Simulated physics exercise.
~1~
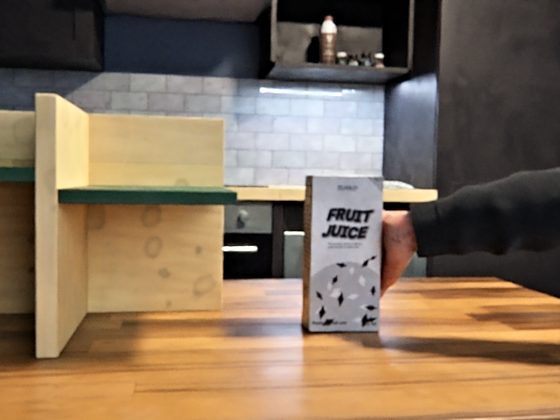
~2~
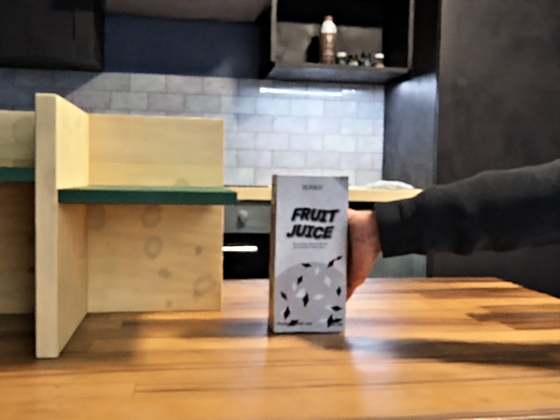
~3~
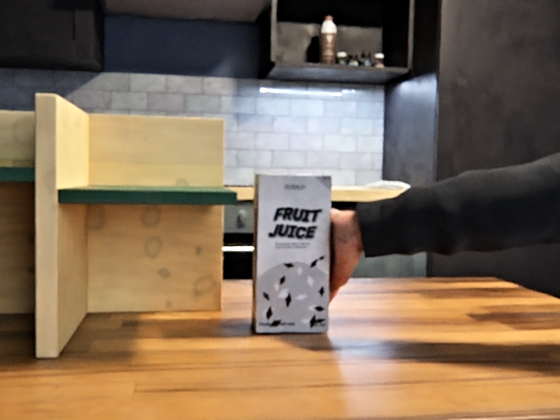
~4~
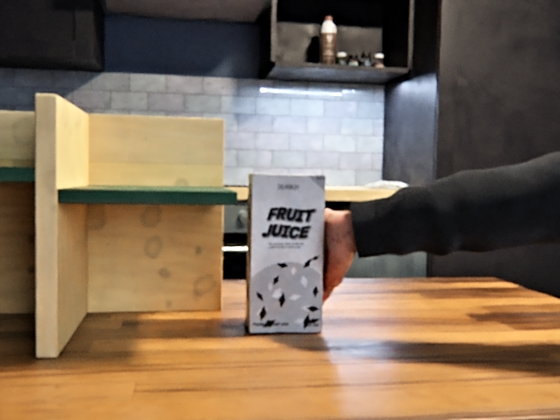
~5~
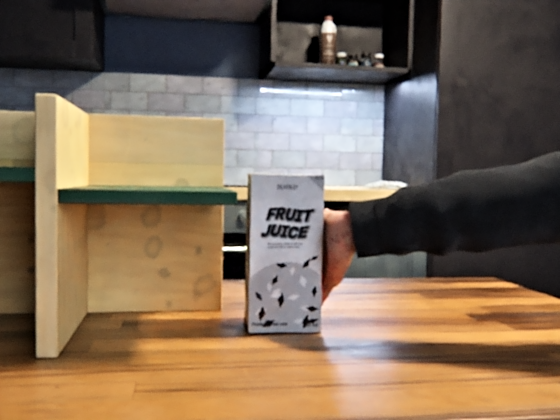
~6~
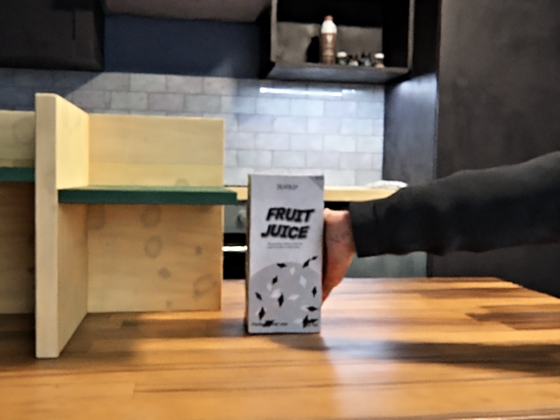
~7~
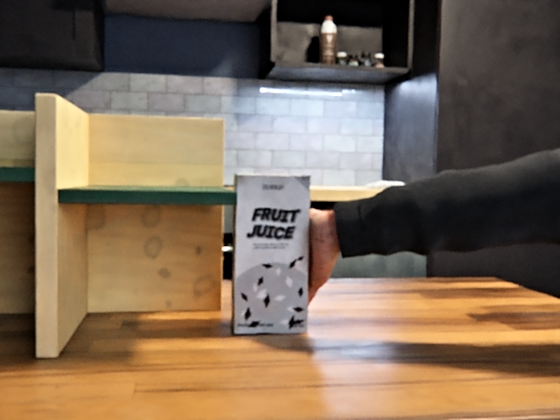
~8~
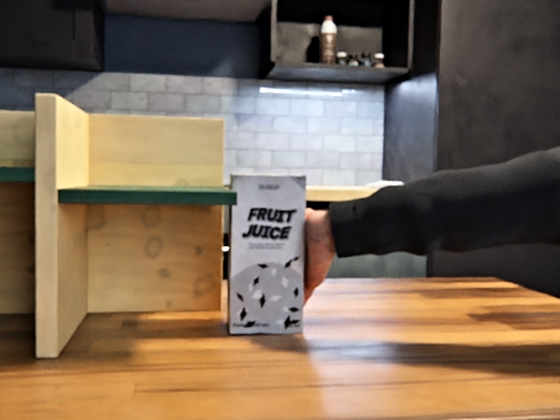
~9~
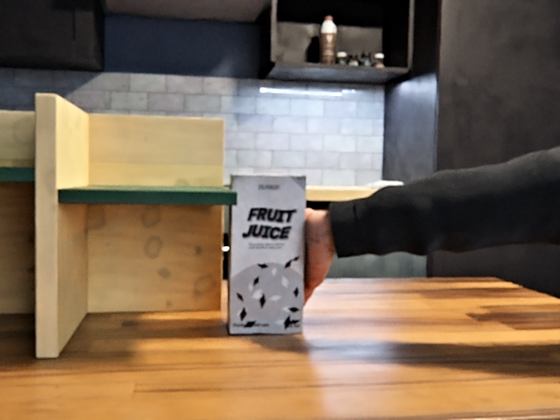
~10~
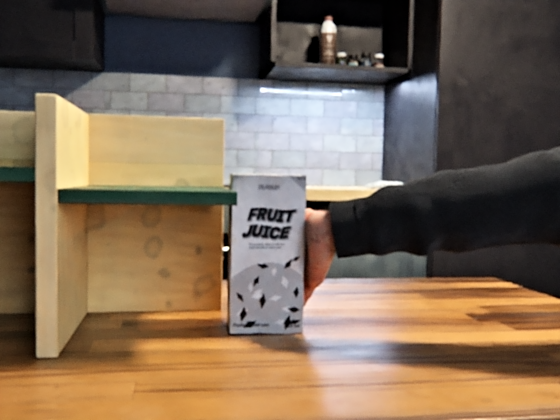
The video shows a hand sliding an upright white fruit juice carton leftward across a wooden table toward a low shelf with a green board, pausing briefly along the way, until the carton stops at the shelf's edge, still held by the hand and remaining outside.
